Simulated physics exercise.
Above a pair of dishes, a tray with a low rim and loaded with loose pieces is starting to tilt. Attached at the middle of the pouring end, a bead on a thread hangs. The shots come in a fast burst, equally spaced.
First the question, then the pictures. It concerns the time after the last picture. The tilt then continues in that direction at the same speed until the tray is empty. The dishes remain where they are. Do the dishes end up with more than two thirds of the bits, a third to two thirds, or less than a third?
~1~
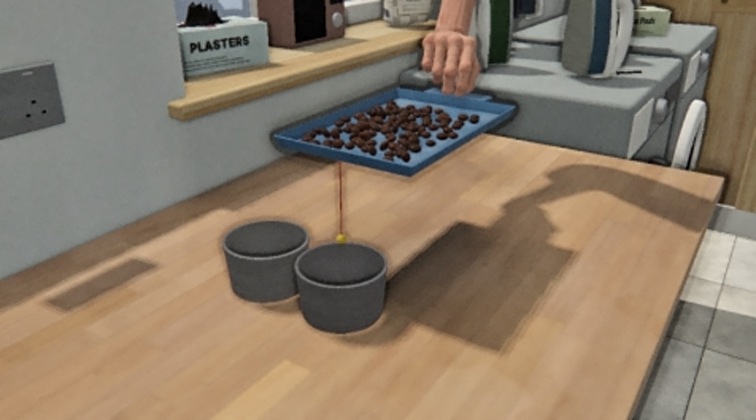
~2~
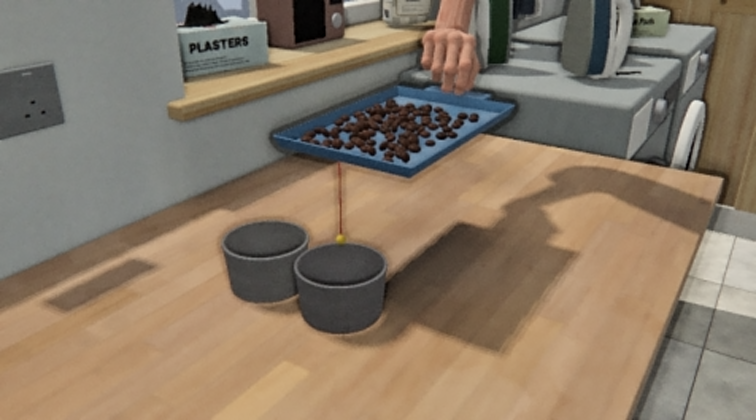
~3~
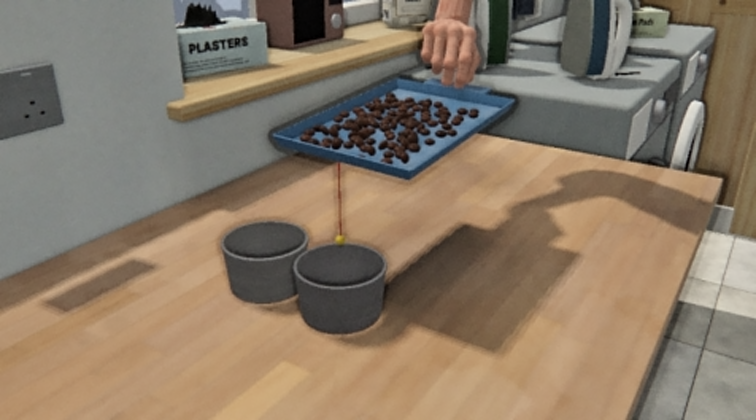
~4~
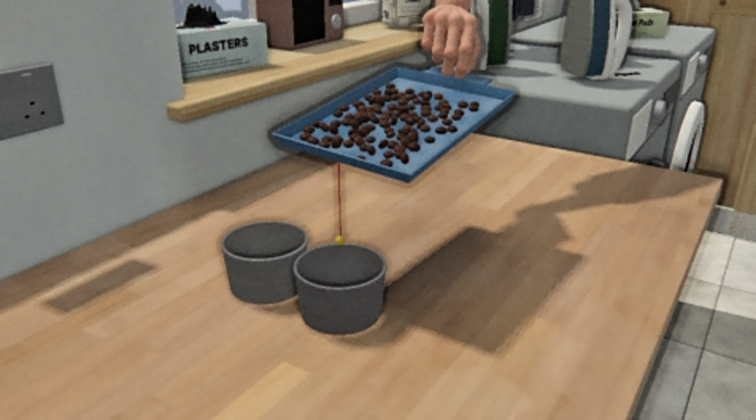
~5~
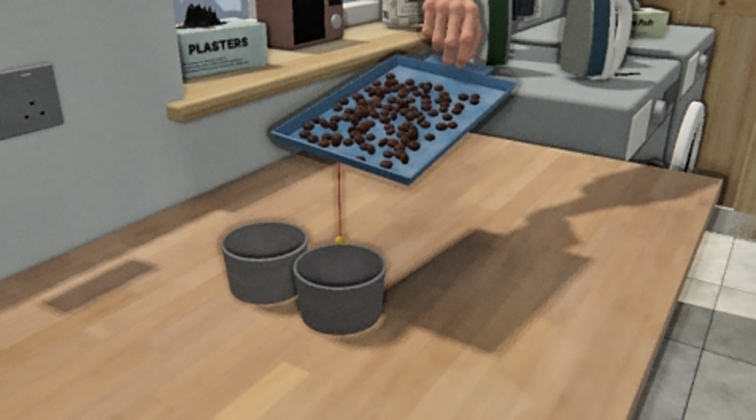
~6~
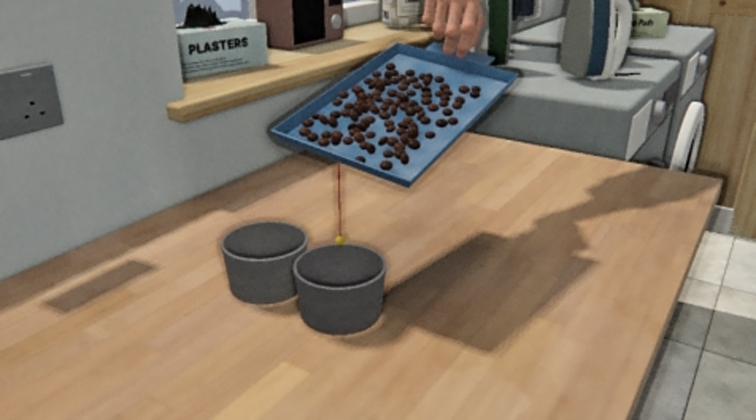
The dishes take a low share, short of one third.
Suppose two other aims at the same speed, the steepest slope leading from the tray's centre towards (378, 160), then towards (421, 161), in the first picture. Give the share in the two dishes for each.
The first try yields 50 percent and the second 10 percent.
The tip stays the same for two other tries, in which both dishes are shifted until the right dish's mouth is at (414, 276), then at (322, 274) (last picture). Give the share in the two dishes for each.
First 80 per cent, second 20 per cent.
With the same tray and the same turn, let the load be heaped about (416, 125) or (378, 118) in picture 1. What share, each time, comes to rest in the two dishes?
Close to 20 in a hundred, then close to 20 in a hundred.
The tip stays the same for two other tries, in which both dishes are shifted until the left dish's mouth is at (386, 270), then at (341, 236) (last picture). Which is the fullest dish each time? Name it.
On the first try it would be the one on the left, and on the second the one on the right.
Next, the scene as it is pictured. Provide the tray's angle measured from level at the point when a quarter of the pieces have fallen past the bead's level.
Around 65° at that moment.
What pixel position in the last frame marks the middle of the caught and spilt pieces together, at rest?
I'd put the middle somewhere around (400, 333).
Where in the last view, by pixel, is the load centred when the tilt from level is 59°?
Roughly (392, 165).
Soon, tray tipped steeply; most on the tray; a stray few outside both; a small part in the air.
A while on, tray tipped right over; about a quarter in the right dish; about two thirds outside both; a small part in the air.
Towards the end, tray tipped past a quarter turn; about a quarter in the right dish; most outside both.
Finally, tray tipped past a quarter turn; about a quarter in the right dish; none in the left dish; most outside both.
